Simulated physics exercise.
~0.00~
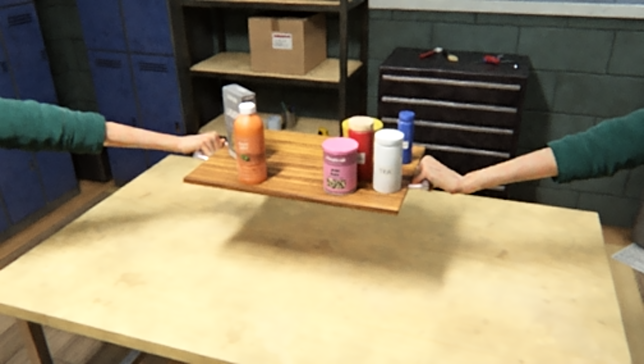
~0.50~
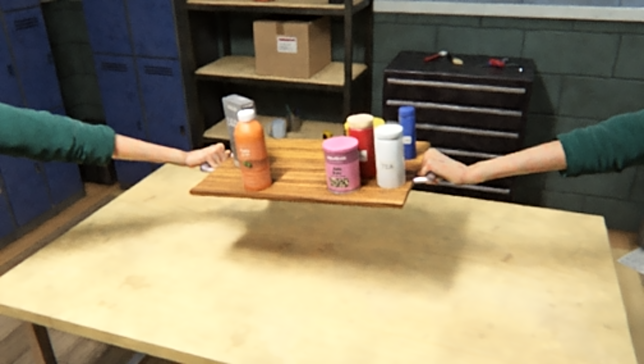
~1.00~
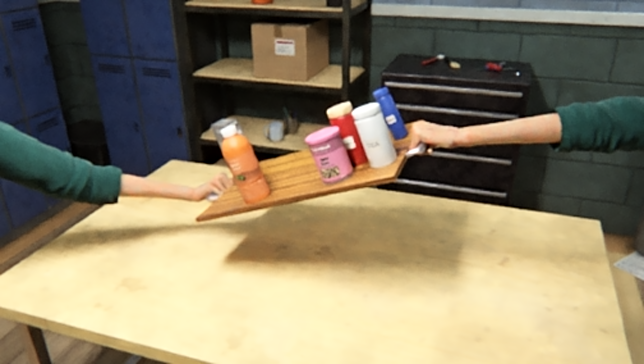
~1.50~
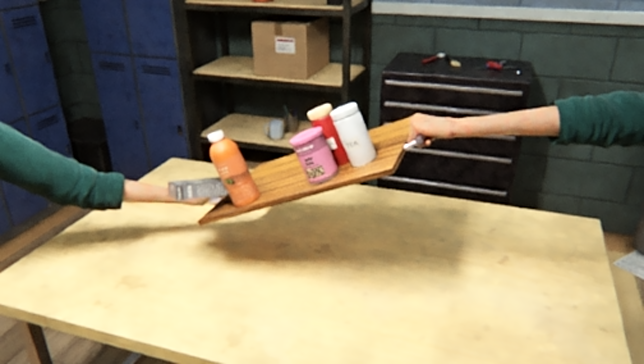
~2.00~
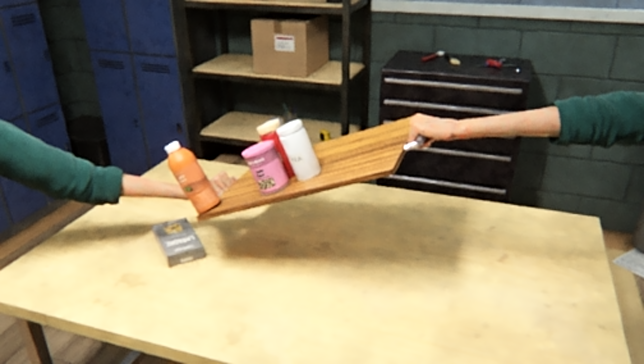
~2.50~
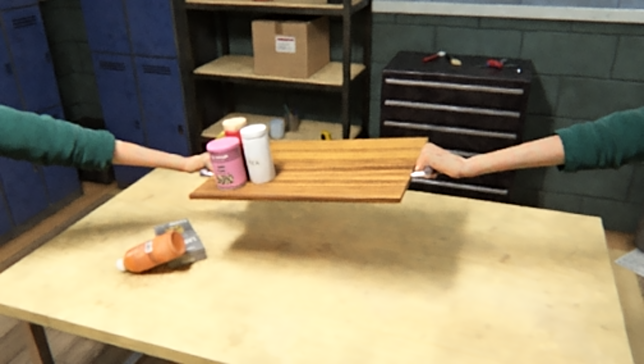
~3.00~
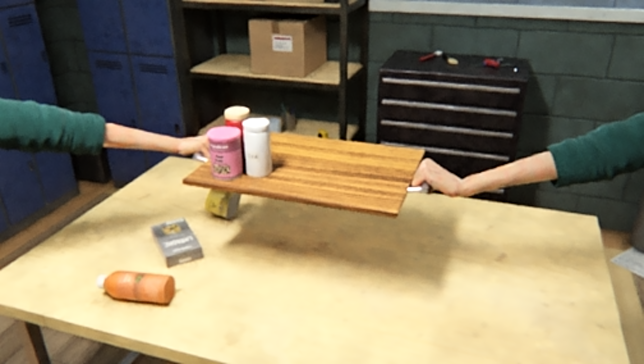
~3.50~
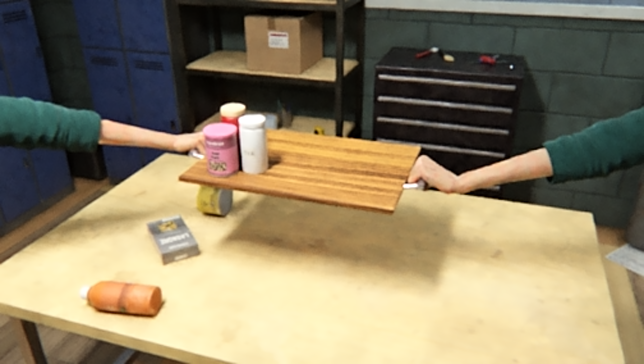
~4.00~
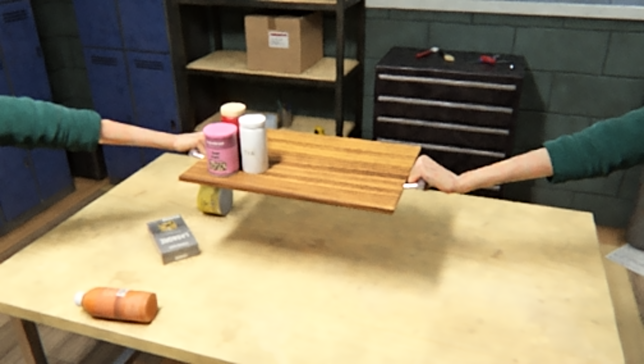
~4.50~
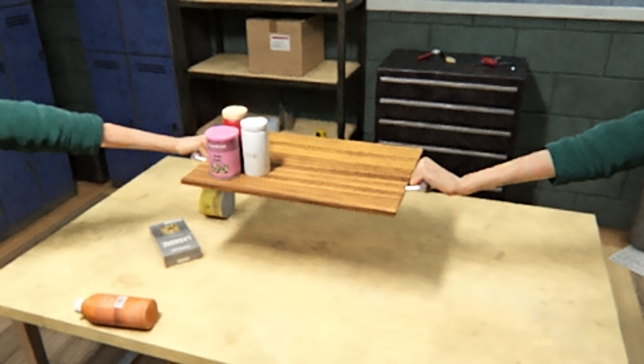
A rimless wooden tray, held at each end by a hand above a pale table, carries a loose group of containers, among them an orange bottle, a pink tin and a white jar. Its left side dips steeply, and the load leans and slides down toward that end. A grey packet drops onto the table, and the orange bottle tips off after it. As the tray levels, a yellow tub also ends up on the table beneath its left edge. The bottle rolls a little toward the viewer and settles on its side, while the pink tin, white jar and red jar stand clustered at the tray's left end.
